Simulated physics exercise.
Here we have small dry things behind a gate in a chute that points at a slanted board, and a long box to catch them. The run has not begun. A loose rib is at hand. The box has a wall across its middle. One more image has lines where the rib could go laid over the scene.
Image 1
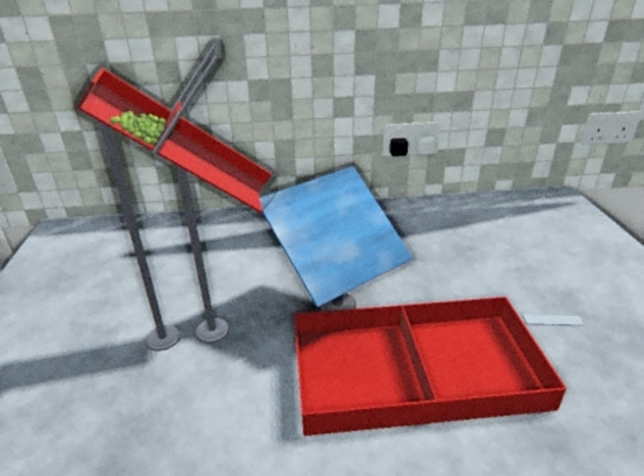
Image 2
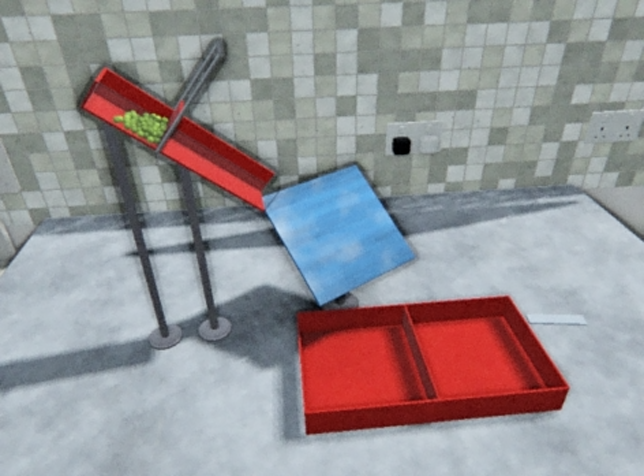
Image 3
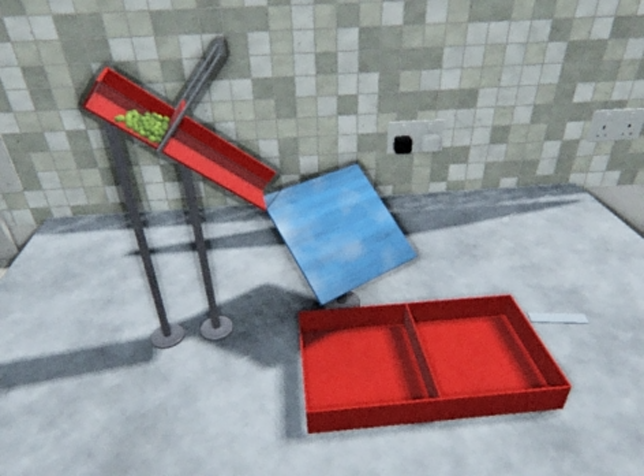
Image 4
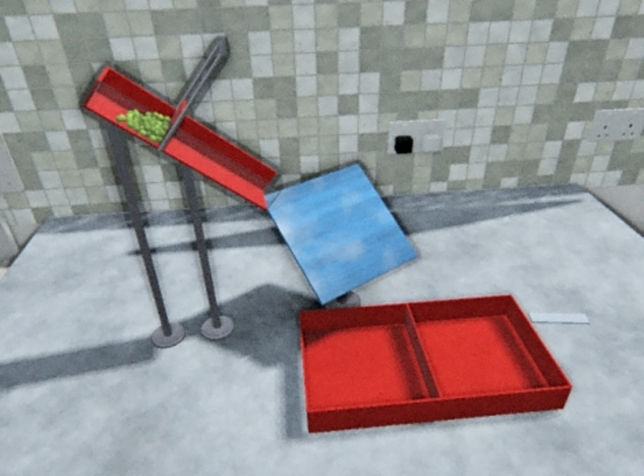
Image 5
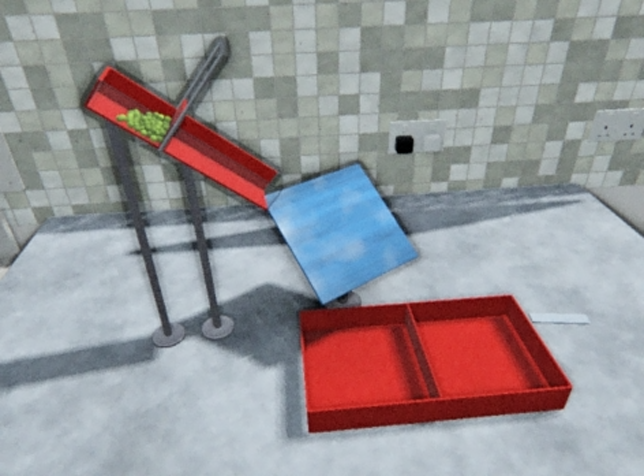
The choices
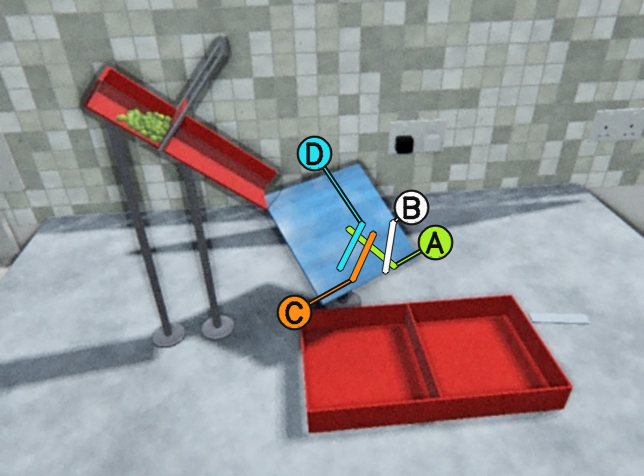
On a pale stone-like surface before a tiled wall, small green pieces sit behind a gate in a sloping red chute on two dark posts. A tilted blue board and a divided red box stand to the right. The view shifts very slightly at first, then everything stays still.
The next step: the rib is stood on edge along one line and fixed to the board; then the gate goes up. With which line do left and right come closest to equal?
A is best.
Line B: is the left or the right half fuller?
Left.
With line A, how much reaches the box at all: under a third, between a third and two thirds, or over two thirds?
It is over two thirds.
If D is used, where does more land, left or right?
More lands on the left.
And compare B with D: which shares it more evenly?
That is line B.
On the marked copy, line A from (349, 229) to (394, 266); line B from (393, 222) to (385, 270); line C from (373, 234) to (352, 279); line D from (362, 224) to (340, 268).
With A, of what is caught, roughly half in the left half, roughly half in the right.
With B, of what is caught, the larger part in the left half, roughly a quarter in the right.
With C, of what is caught, almost all in the left half, just a few in the right.
With D, of what is caught, almost all in the left half, just a few in the right.
